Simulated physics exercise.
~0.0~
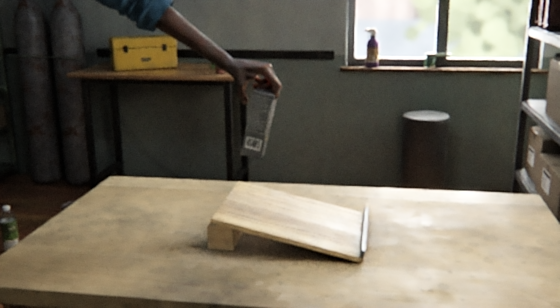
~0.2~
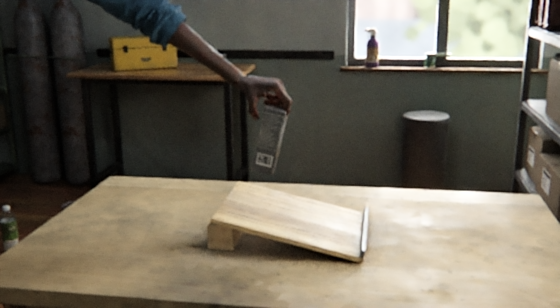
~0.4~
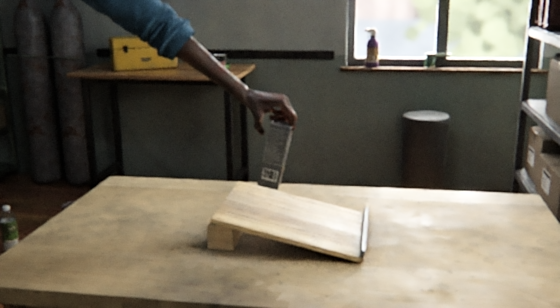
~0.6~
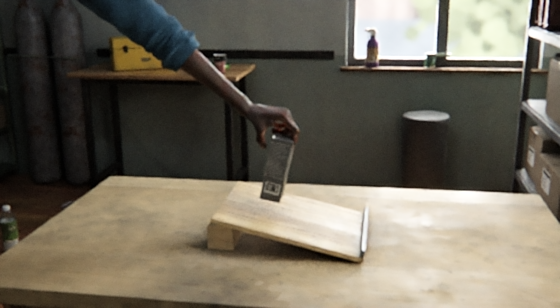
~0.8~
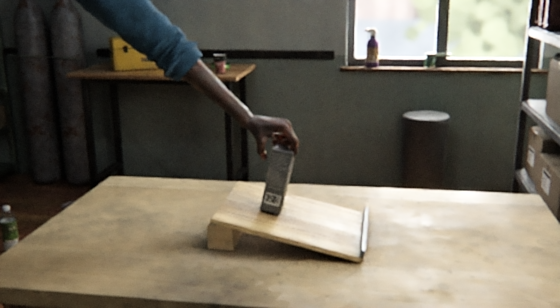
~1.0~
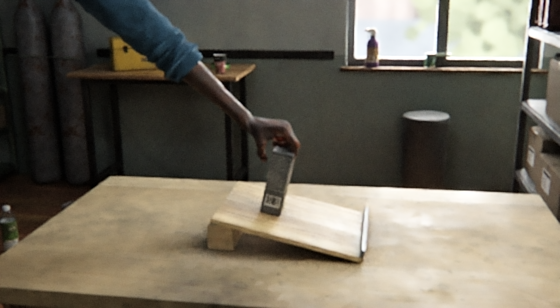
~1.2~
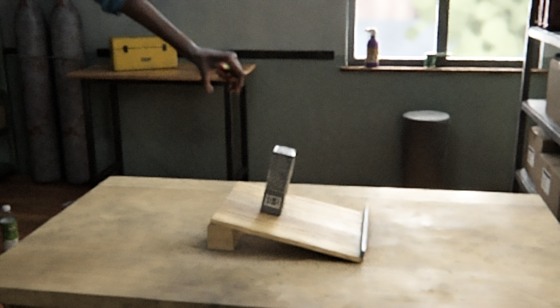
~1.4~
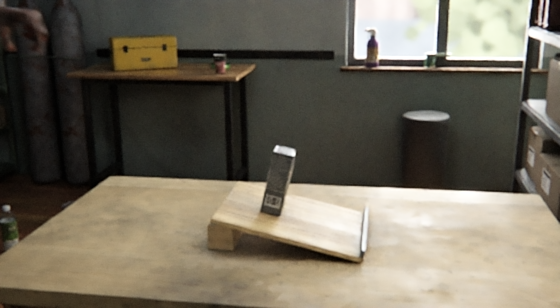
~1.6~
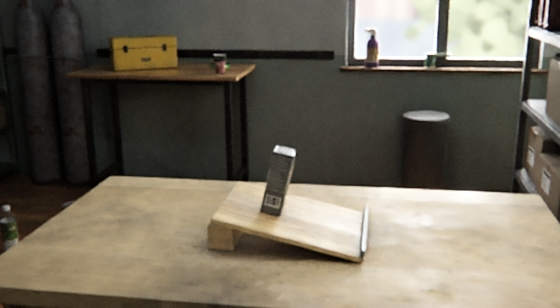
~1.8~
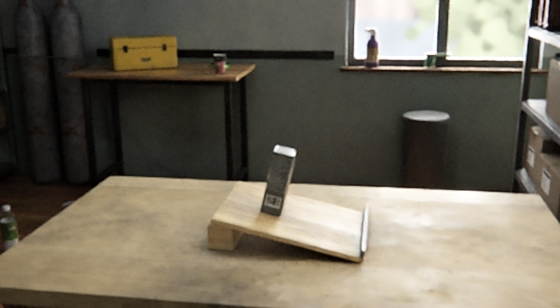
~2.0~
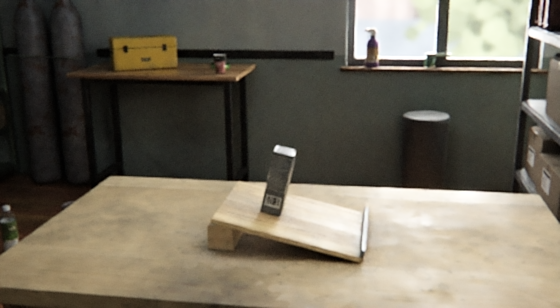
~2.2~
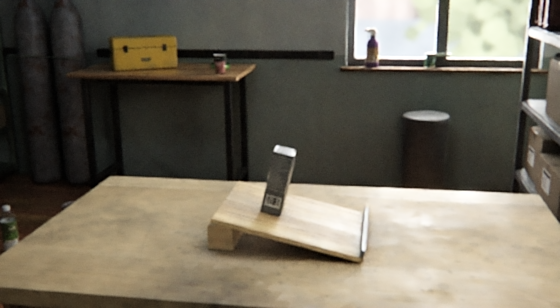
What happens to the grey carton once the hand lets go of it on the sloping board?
The grey carton stays where it was put, standing at a lean on the sloping board without sliding down.
